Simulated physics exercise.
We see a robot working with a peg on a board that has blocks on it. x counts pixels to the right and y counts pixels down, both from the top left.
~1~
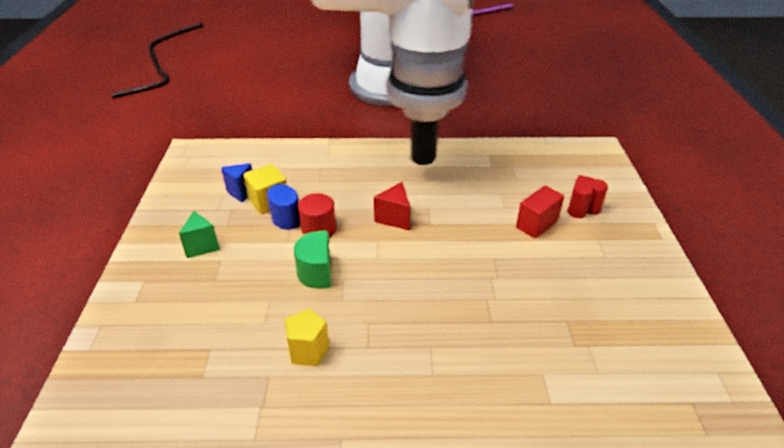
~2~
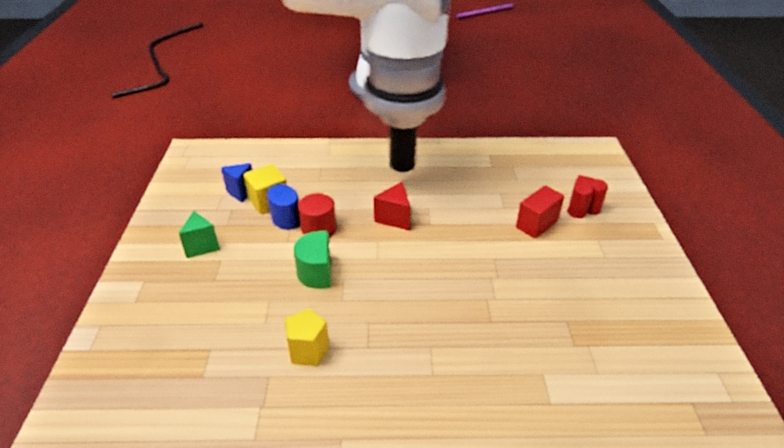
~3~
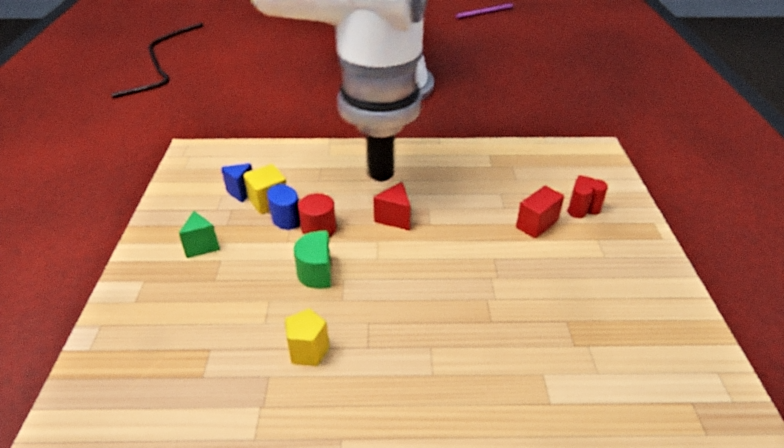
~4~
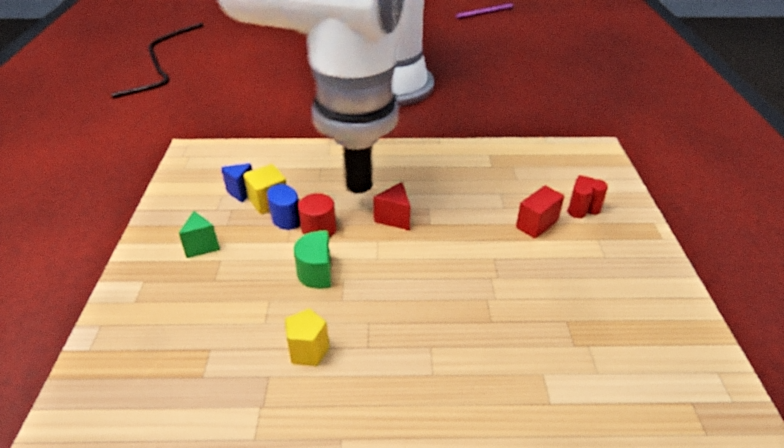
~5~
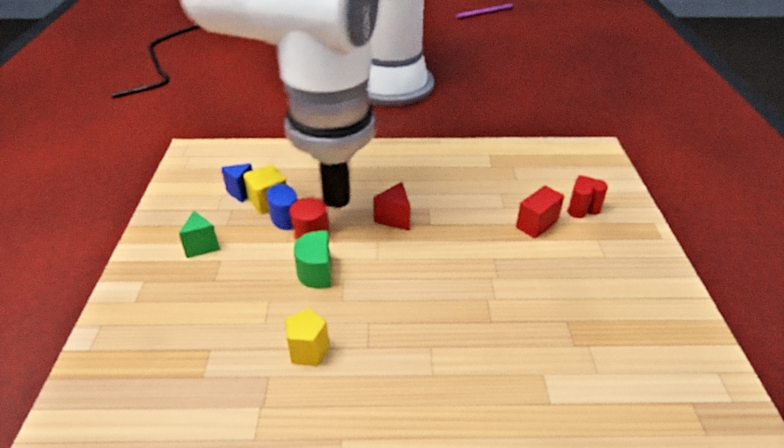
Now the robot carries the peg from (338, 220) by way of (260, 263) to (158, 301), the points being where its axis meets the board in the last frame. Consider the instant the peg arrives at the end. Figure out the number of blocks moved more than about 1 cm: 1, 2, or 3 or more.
The answer will be one.
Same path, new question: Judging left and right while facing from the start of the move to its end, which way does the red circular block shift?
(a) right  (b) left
Answer: A.
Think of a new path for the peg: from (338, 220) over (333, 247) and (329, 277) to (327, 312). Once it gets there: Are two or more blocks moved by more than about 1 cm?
The answer is yes.
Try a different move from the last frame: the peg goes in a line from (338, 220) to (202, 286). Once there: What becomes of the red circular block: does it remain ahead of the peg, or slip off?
My guess is it keeps its place ahead of the peg.
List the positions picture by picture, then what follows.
In the first picture, peg tip (423, 159); block tops, blue oval (282, 194); red circular block (316, 203); green half-round block (313, 246).
In the second picture, peg (403, 166); blocks unchanged.
In the third picture, peg (381, 175); blocks unchanged.
In the fourth picture, peg (359, 187); blocks unchanged.
In the fifth picture, peg (337, 201); blue oval (282, 194); red circular block (309, 207); green half-round block (313, 246).
On the path given first. One third of the way, peg (284, 229); blue oval (279, 195), turned 15° clockwise; red circular block (251, 234).
Two thirds of the way, peg (223, 258); blue oval (279, 195), turned 15° clockwise; red circular block (183, 258).
At the end, peg (150, 282); blue oval (279, 195), turned 15° clockwise; red circular block (113, 270); green half-round block in place.
